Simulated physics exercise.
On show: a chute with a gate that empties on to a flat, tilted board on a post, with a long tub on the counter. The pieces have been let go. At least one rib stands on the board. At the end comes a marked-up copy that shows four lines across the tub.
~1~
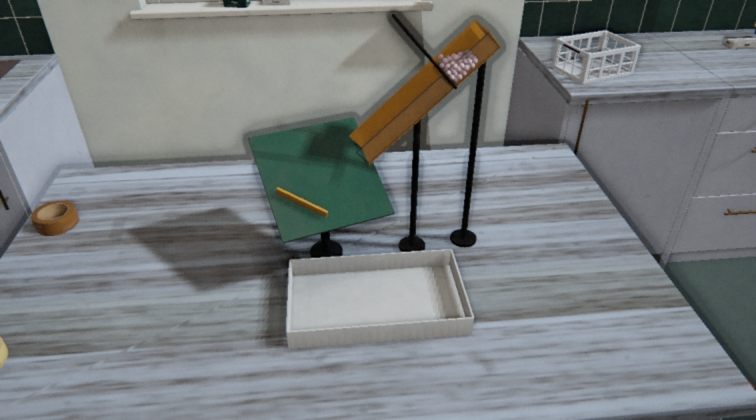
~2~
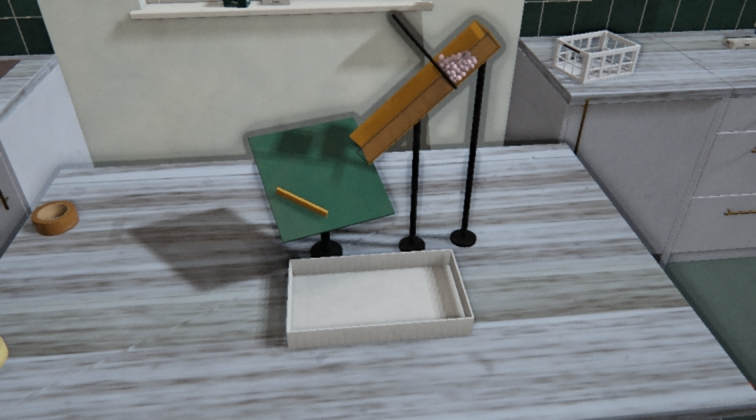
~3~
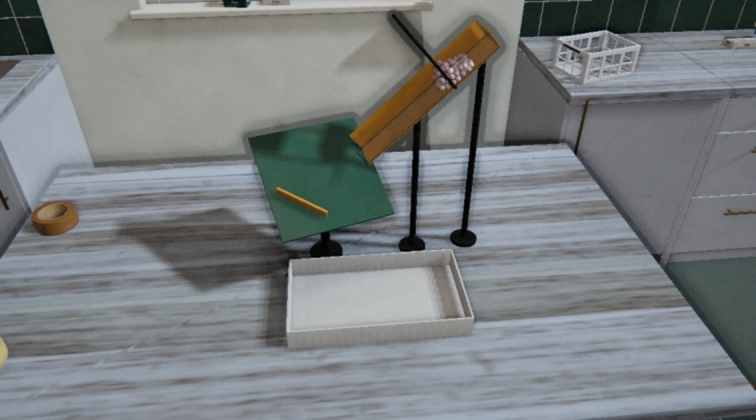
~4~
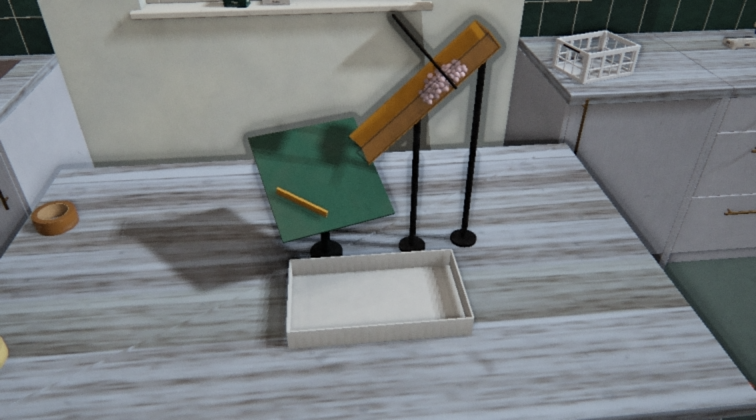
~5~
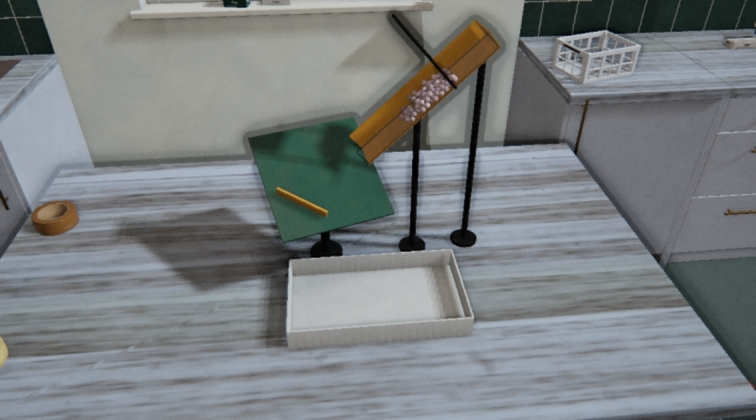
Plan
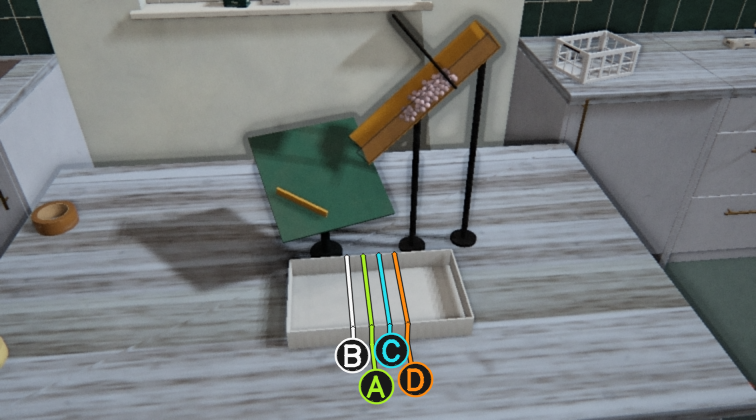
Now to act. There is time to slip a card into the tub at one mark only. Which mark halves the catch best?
Go for A.
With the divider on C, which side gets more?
More lands on the left.
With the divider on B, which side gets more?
More lands on the right.
On the marked copy, line A crosses the front rim at (371, 325); line B crosses the front rim at (352, 327); line C crosses the front rim at (389, 324); line D crosses the front rim at (407, 323).
If A is chosen, of what is caught, roughly half on the left of the divider, roughly half on the right.
If B is chosen, of what is caught, roughly a quarter on the left of the divider, the larger part on the right.
If C is chosen, of what is caught, the larger part on the left of the divider, roughly a quarter on the right.
If D is chosen, of what is caught, almost all on the left of the divider, about a tenth on the right.
